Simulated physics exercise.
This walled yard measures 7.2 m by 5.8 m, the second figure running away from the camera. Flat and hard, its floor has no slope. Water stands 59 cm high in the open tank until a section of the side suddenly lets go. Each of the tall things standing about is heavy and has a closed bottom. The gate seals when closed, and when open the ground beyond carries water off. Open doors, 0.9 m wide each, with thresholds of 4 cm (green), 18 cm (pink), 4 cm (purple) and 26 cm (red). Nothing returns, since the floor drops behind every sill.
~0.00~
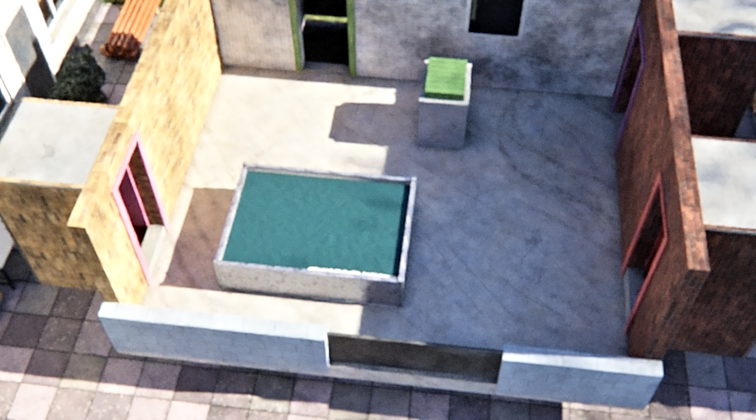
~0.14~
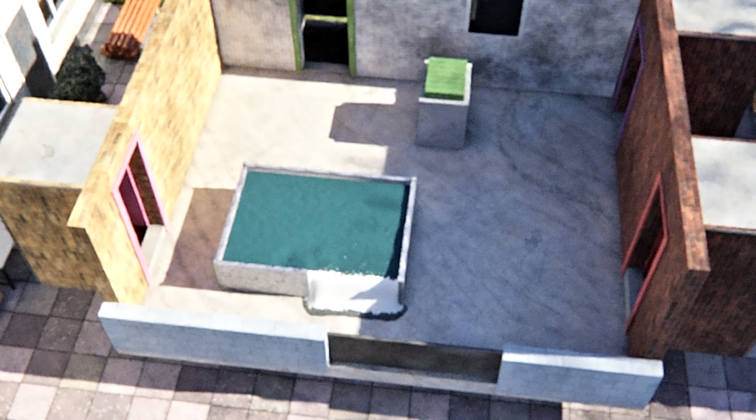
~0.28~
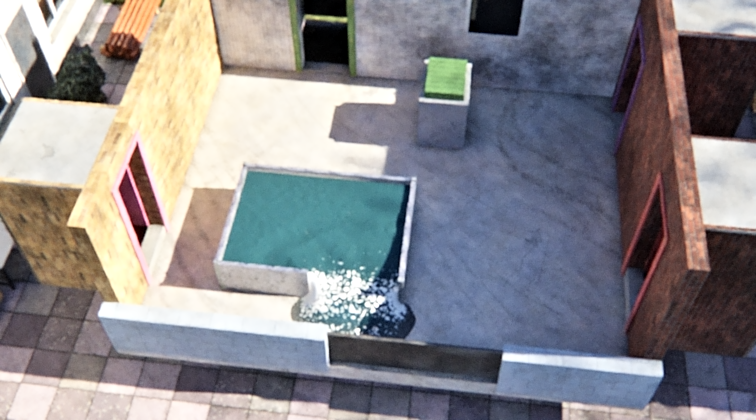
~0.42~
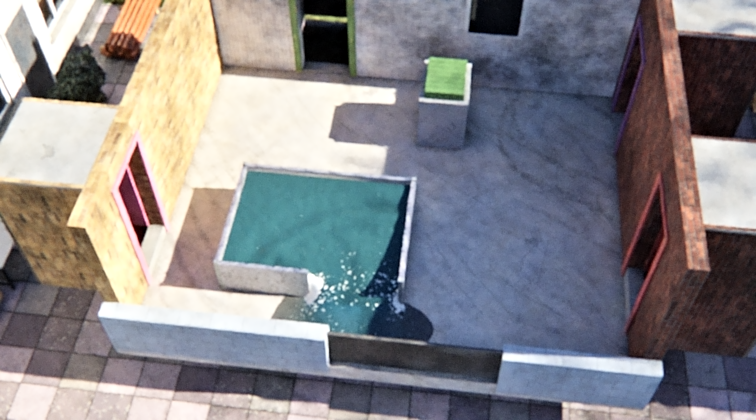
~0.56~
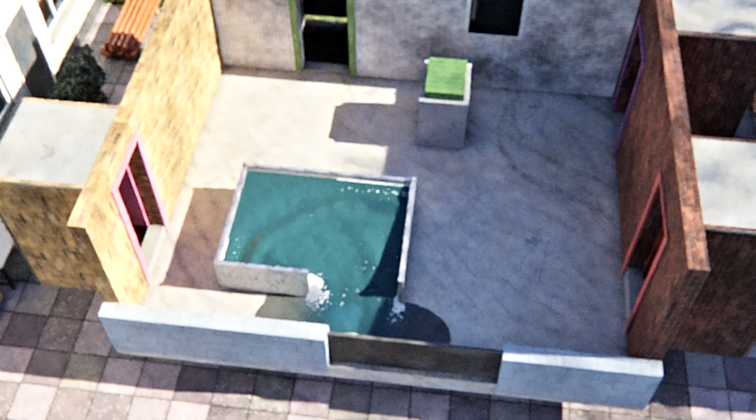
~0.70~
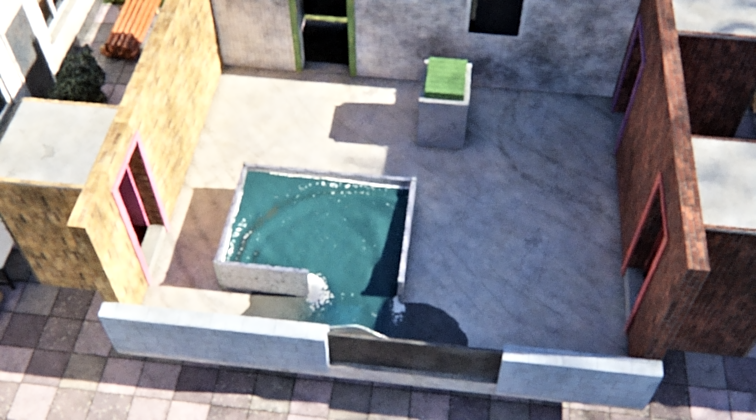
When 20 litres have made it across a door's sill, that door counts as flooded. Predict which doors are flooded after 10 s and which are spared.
The green door is flooded, the pink door is spared, the purple door is flooded, the red door is spared.
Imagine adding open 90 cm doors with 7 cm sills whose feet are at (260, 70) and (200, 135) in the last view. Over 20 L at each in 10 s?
Exceeded, within it.
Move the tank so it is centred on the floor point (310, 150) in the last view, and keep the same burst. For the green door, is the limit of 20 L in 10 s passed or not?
Then: Green not over.
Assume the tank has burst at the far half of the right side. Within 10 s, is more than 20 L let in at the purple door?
Then the purple door ends up out of bounds.
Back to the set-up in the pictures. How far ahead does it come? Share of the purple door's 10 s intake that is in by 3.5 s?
Some 0 in a hundred.
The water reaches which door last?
The green door.
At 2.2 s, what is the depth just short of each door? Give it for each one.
In centimetres - green: 0, pink: 16, purple: 0, red: 23.
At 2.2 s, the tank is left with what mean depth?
Mean depth: About 33 cm.
After 1.4 s water covers 15 % of the floor and is deepest (50 cm) near (354, 342); green door not reached, pink door not reached, purple door not reached, red door not reached.
After 2.2 s water covers 30 % of the floor and is deepest (39 cm) near (352, 353); green door not reached, pink door 16 cm at the sill, 0 L in, purple door not reached, red door 23 cm at the sill, 0 L in.
After 3.5 s water covers 45 % of the floor and is deepest (28 cm) near (342, 341); green door not reached, pink door 18 cm at the sill, 4 L in, purple door 3 cm at the sill, 0 L in, red door 19 cm at the sill, 0 L in.
After 6.0 s water covers 80 % of the floor and is deepest (17 cm) near (340, 352); green door 8 cm at the sill, 8 L in, pink door 12 cm at the sill, 10 L in, purple door 7 cm at the sill, 2 L in, red door 12 cm at the sill, 0 L in.
After 10.0 s water covers 95 % of the floor and is deepest (13 cm) near (366, 197); green door 9 cm at the sill, 50 L in, pink door 7 cm at the sill, 10 L in, purple door 10 cm at the sill, 46 L in, red door 7 cm at the sill, 0 L in.
